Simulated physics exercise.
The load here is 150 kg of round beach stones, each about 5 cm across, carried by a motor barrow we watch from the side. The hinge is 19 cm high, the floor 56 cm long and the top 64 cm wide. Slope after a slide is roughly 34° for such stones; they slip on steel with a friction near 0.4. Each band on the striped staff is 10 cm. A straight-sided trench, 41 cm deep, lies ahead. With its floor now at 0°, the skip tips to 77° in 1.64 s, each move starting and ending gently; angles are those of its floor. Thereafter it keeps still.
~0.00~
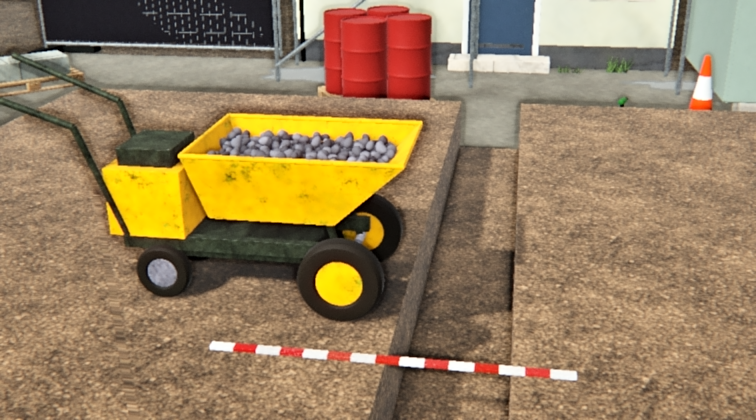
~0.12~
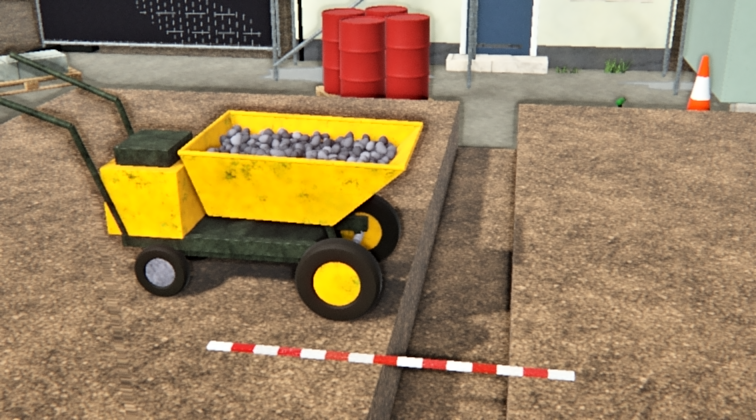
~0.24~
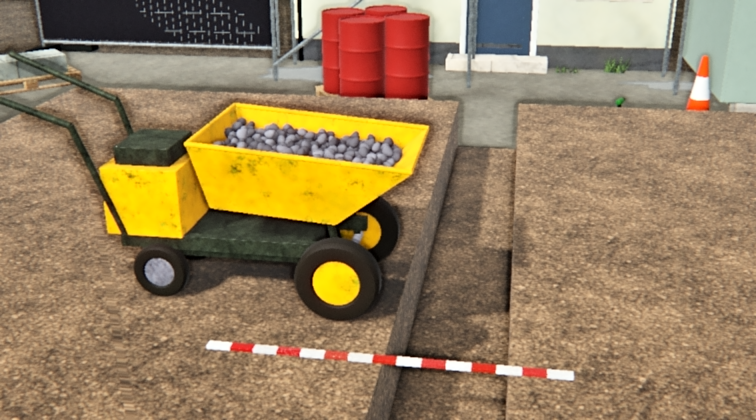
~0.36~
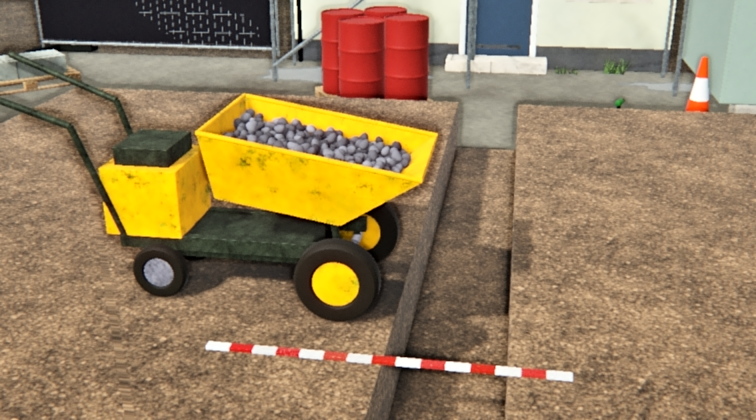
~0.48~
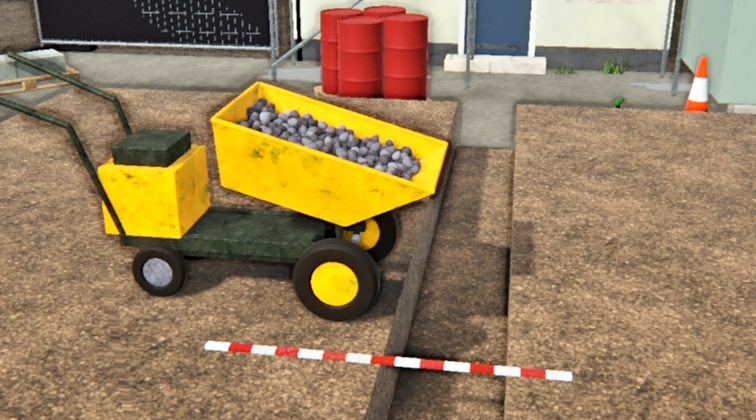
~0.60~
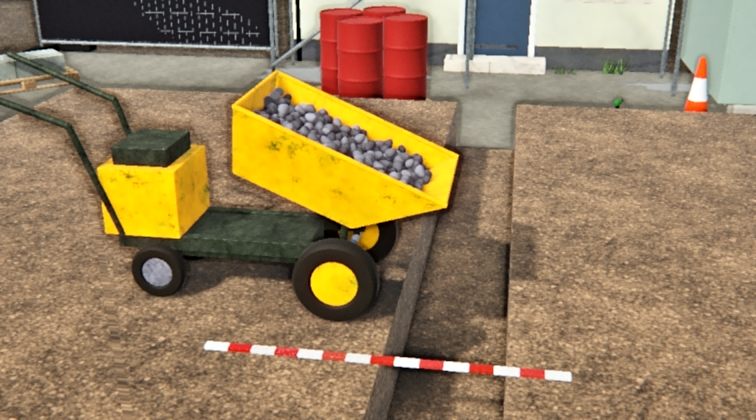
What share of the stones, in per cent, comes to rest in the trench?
About 51 per cent of the stones finish in the trench.
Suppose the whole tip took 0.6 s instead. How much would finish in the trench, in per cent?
With that timing, about 40 per cent.
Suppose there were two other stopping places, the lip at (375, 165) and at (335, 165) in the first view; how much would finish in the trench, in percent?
It comes to about 85 and 100 in a hundred.
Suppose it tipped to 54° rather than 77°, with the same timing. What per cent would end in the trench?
Then roughly 50 percent.
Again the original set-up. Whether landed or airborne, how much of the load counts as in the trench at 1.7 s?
Close to 35 per cent has got there by then.
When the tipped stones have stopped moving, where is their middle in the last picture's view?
Their middle ends up near (502, 353).
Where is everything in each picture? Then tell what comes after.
In the first frame, the skip is at 0°, its lip at (404, 167); the top of the load is at (325, 145).
The second frame shows lip at (404, 168), floor tilted 1°, highest stones at (315, 143); the stones move at 0.2 m/s on average.
In the third frame, the skip is at 4°, its lip at (411, 173); the top of the load is at (257, 133); the stones move at 0.3 m/s on average.
The fourth frame shows lip at (422, 181), floor tilted 10°, highest stones at (253, 123); the stones move at 0.4 m/s on average.
The fifth frame shows lip at (433, 192), floor tilted 16°, highest stones at (262, 112); the stones move at 0.5 m/s on average.
The sixth frame shows lip at (446, 206), floor tilted 23°, highest stones at (278, 102); the stones move at 0.6 m/s on average.
After 1.2 s the floor is at 65°; 95 % in the skip, 4 % in the trench, 1 % past the trench; the foremost stones are at (515, 293).
After 1.7 s the floor is at 77°; 19 % in the skip, 35 % in the trench, 47 % past the trench; the foremost stones are at (679, 308).
After 2.1 s the floor is at 77°; 0 % in the skip, 50 % in the trench, 50 % past the trench; the foremost stones are at (753, 314).
After 4.0 s the floor is at 77°; 0 % in the skip, 51 % in the trench, 49 % past the trench; the foremost stones are past the picture's edge.
